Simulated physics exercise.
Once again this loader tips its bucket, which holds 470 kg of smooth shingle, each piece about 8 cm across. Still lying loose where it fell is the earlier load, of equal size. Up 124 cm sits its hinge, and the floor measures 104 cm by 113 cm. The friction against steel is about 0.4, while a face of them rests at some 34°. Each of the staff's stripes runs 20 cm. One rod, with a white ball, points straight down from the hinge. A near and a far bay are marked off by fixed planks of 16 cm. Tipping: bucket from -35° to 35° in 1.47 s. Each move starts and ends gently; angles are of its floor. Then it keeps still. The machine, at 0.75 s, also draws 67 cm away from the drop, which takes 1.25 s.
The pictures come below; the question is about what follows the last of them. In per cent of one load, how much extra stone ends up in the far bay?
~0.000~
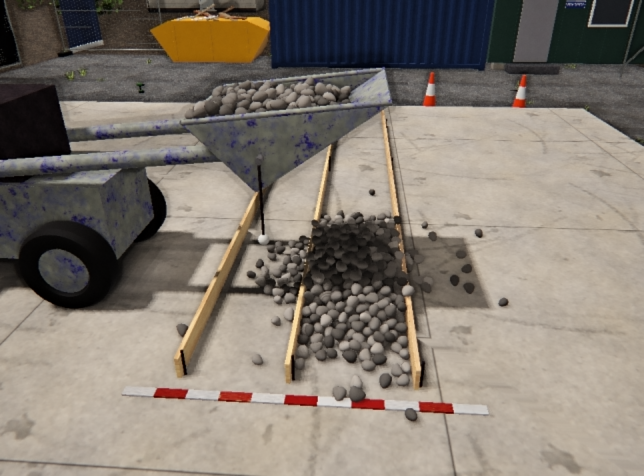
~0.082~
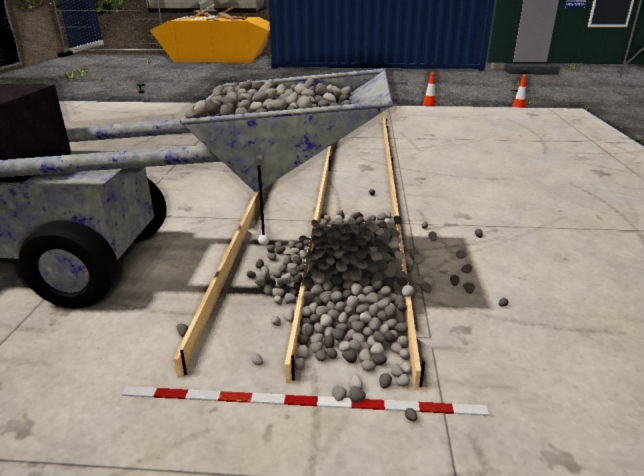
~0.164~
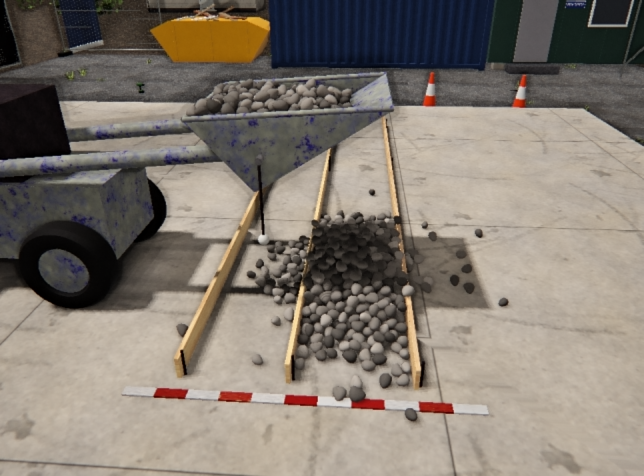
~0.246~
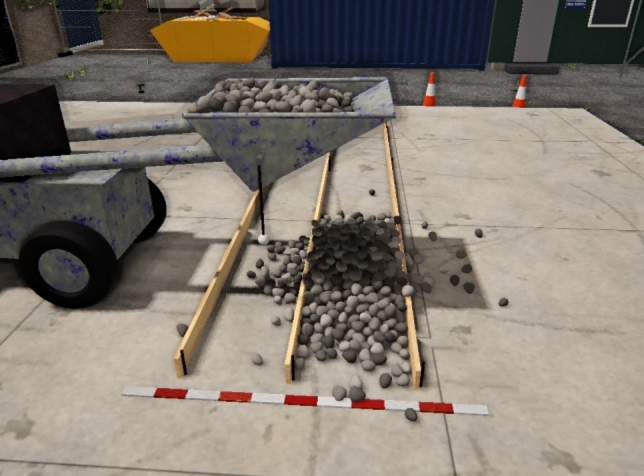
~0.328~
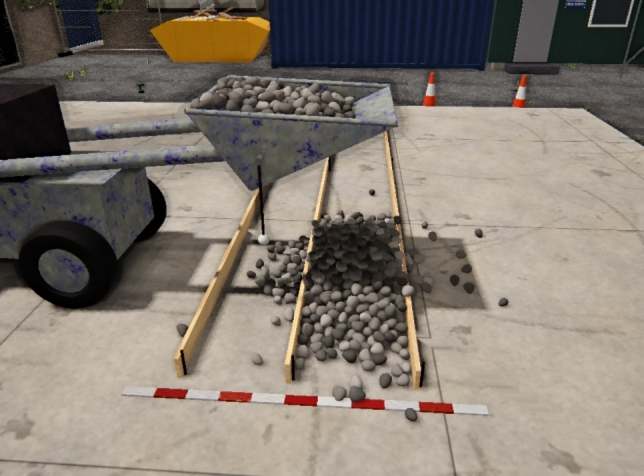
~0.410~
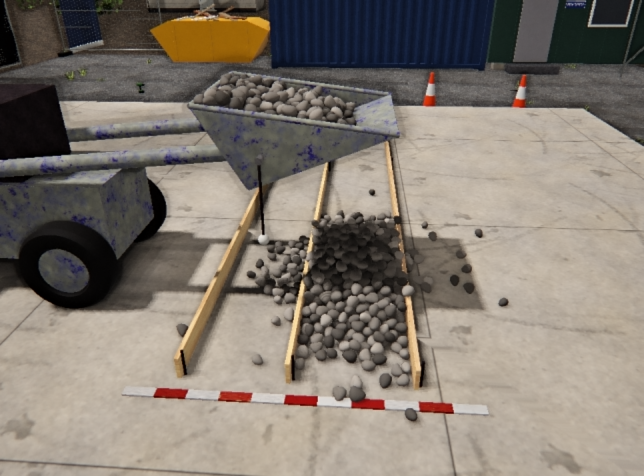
About 57 %.
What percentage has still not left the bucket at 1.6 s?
Roughly 35 per cent is still inside.
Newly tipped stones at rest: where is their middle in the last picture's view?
Centre at roughly (336, 258).
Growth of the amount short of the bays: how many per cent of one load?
Some 0 per cent.
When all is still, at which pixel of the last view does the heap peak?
Note: Crest near (343, 238).
After 1.1 s the floor is at 24°; in per cent of one load, 97 in the bucket, 6 in the near bay, 94 in the far bay, 3 past the last board; the foremost stones are at (460, 258).
After 1.6 s the floor is at 35°; in per cent of one load, 33 in the bucket, 9 in the near bay, 152 in the far bay, 6 past the last board; the foremost stones are at (460, 258).
After 2.5 s the floor is at 35°; in per cent of one load, 0 in the bucket, 36 in the near bay, 151 in the far bay, 14 past the last board; the foremost stones are at (491, 269).
After 5.2 s the floor is at 35°; in per cent of one load, 0 in the bucket, 37 in the near bay, 148 in the far bay, 15 past the last board; the foremost stones are at (491, 269). Net gain in the far bay, 57.
